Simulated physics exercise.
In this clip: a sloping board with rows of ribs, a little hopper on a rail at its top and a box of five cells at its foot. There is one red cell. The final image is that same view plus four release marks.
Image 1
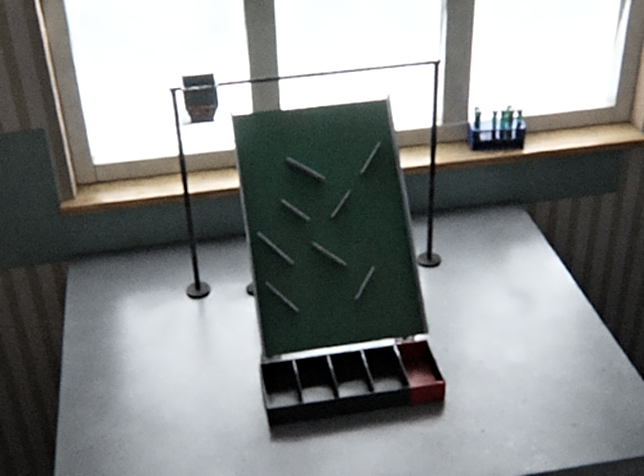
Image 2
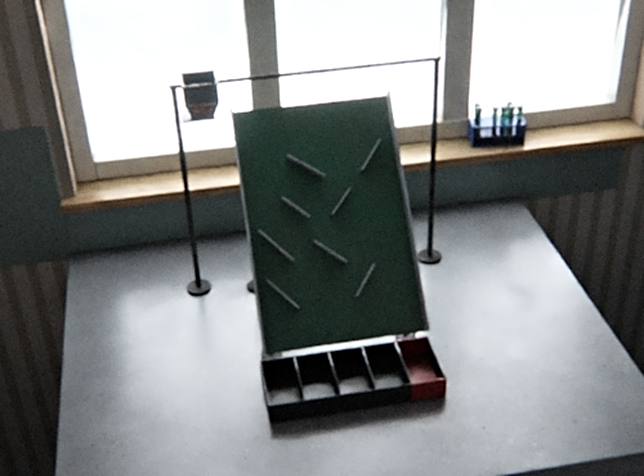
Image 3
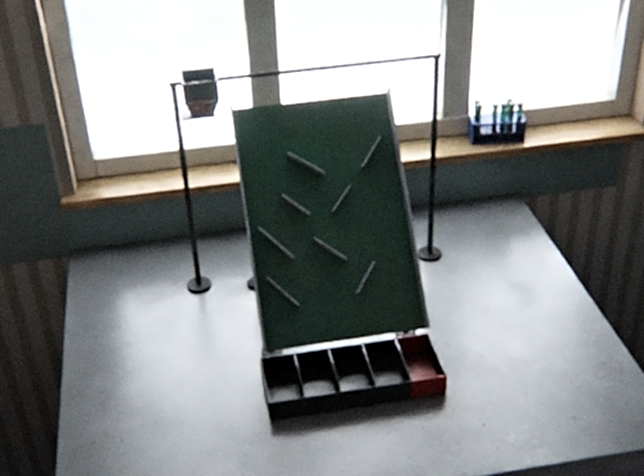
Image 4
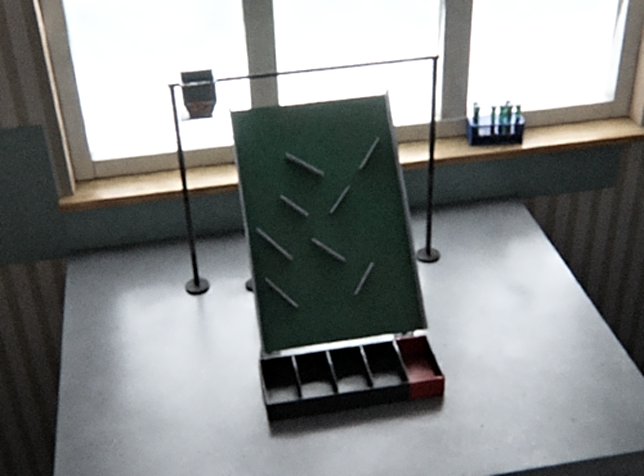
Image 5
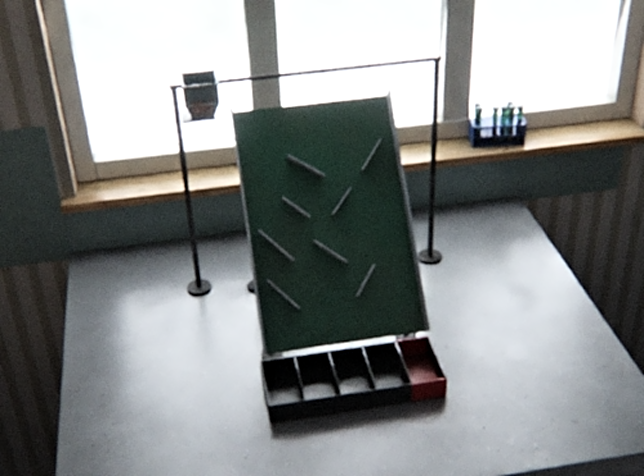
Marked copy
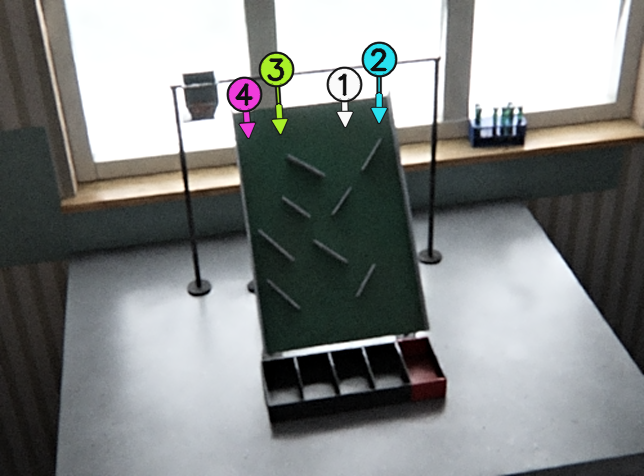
On a grey table by a bright window, a green sloping board with ribs stands above five cells, one red, nothing moving.
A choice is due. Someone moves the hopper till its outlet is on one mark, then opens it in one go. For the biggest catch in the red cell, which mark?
Best: 2.
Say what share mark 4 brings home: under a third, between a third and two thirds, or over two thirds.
It is under a third.
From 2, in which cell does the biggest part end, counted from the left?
It is the fifth one.
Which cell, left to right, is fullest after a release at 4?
It is the third one.
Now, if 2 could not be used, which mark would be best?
Mark 1.
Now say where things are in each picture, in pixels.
The first picture shows hopper at (202, 110), clay pellets, door shut.
The second picture shows ribs (288, 155) to (325, 175), (362, 169) to (380, 139), (282, 197) to (310, 216).
The third picture shows ribs (333, 210) to (351, 184), (259, 227) to (294, 257), (314, 237) to (347, 259).
The fourth picture shows ribs (265, 278) to (298, 307), (356, 294) to (373, 263).
The fifth picture shows red cell at (429, 388), number 5 of 5 from the left.
On the marked copy, mark 1 meets the board at (345, 121); mark 2 meets the board at (379, 117); mark 3 meets the board at (280, 128); mark 4 meets the board at (248, 132).
For mark 1, about a quarter in the red cell, about two thirds in other cells, a small part outside the box.
For mark 2, about two thirds in the red cell, about a quarter in other cells, a small part outside the box.
For mark 3, a small part in the red cell, nearly all in other cells.
For mark 4, none in the red cell, nearly all in other cells, a small part outside the box.
